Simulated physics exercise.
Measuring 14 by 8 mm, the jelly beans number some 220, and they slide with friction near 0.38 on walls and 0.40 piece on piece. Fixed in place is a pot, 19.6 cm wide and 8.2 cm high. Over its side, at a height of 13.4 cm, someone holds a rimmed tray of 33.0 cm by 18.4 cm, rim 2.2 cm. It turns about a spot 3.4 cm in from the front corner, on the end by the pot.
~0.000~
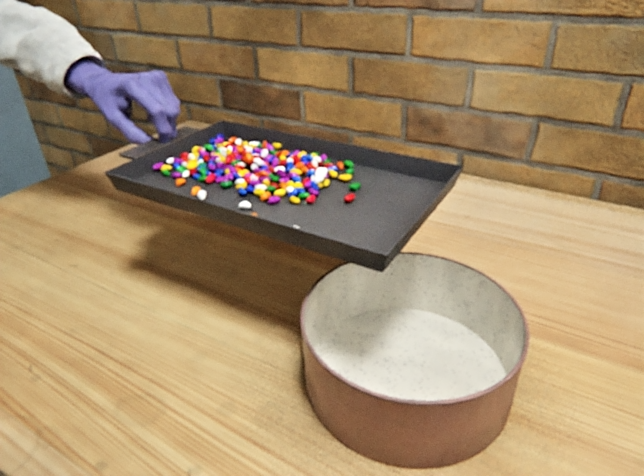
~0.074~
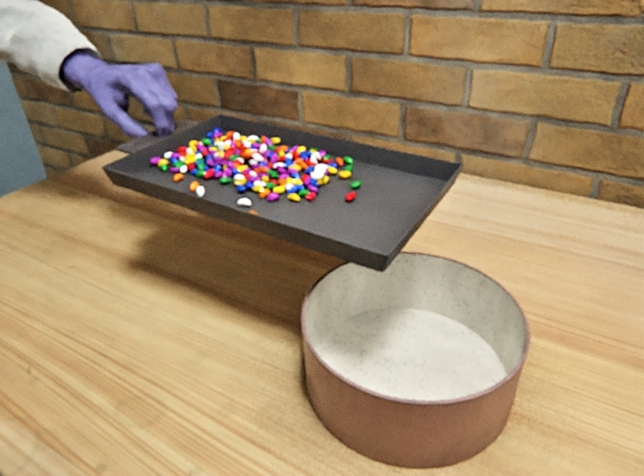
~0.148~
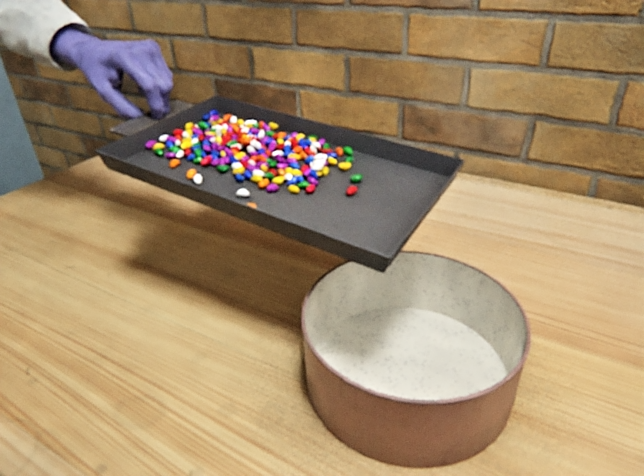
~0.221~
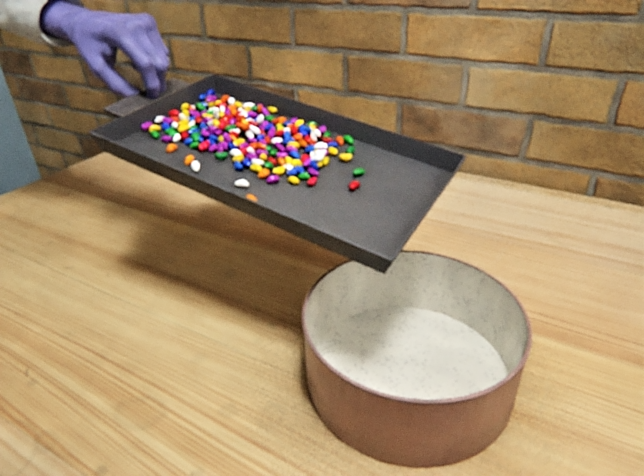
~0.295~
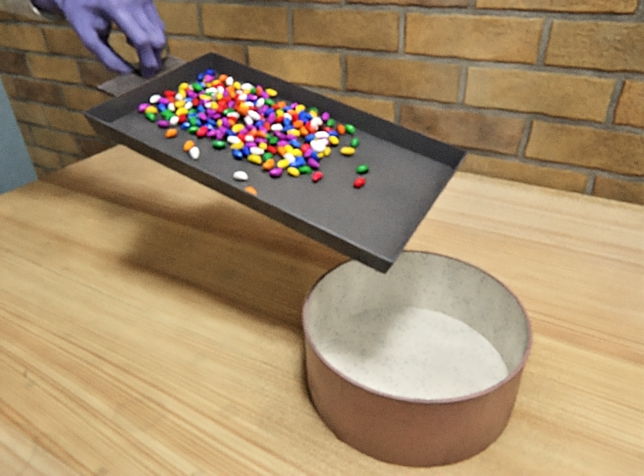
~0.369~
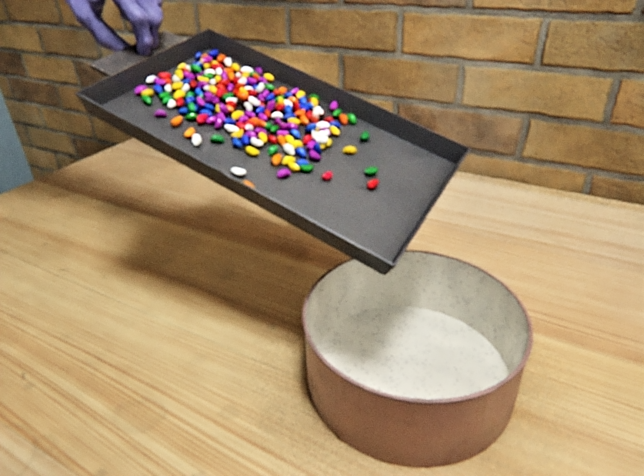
A dark rimmed tray of colourful jelly beans, gripped at its far left end by a purple-gloved hand, starts nearly level above a wooden table. The hand raises that end steadily, slanting the tray down toward the round pot at right, while the beans stay mostly bunched and a few shift slightly.
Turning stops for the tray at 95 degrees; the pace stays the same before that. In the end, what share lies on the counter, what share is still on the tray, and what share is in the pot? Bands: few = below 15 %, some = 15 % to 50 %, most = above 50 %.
Counter: Few, tray: Few, pot: Most.
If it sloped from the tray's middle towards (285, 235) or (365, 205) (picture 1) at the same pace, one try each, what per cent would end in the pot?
The share comes to roughly 95 in a hundred, then roughly 55 in a hundred.
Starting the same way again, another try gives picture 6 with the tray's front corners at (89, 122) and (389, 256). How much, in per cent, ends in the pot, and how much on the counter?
That works out as pot 100 and counter 0.
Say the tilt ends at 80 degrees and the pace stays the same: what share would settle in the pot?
Result: Close to 95 %.
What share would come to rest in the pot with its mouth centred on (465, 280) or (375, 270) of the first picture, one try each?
Close to 55 in a hundred, then close to 35 in a hundred.
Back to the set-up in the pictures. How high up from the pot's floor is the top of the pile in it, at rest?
2.5 cm.
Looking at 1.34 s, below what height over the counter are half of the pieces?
The halfway mark is near 2 cm.
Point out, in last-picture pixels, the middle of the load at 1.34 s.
Estimated centre of load: Around (416, 376).
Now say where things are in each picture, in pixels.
In the first picture, tray tilt 0 degrees, front corners at (112, 171) and (383, 250); middle of the pieces at (255, 167); pot at (411, 313).
In the second picture, tray tilt 1 degrees, front corners at (109, 166) and (384, 250); middle of the pieces at (253, 163).
In the third picture, tray tilt 5 degrees, front corners at (103, 150) and (386, 251), lowest corner right front; middle of the pieces at (251, 150).
In the fourth picture, tray tilt 10 degrees, front corners at (97, 131) and (388, 253), lowest corner right front; middle of the pieces at (250, 135).
In the fifth picture, tray tilt 14 degrees, front corners at (91, 112) and (390, 255), lowest corner right front; middle of the pieces at (249, 121).
In the sixth picture, tray tilt 19 degrees, front corners at (85, 93) and (391, 258), lowest corner right front; middle of the pieces at (249, 106); pot at (414, 311). Its pace works out near 60 degrees a second.
After 0.95 s, tilt 55 degrees; the tray holds 85 %, the pot 5 %.
After 1.34 s, tilt 79 degrees; the tray holds 40 %, the pot 60 %.
Then, at 1.82 s, tilt 95 degrees; the tray holds 5 %, the pot 95 %.
By 2.6 s all is still; counter 0 %, tray 0 %, pot 100 %.
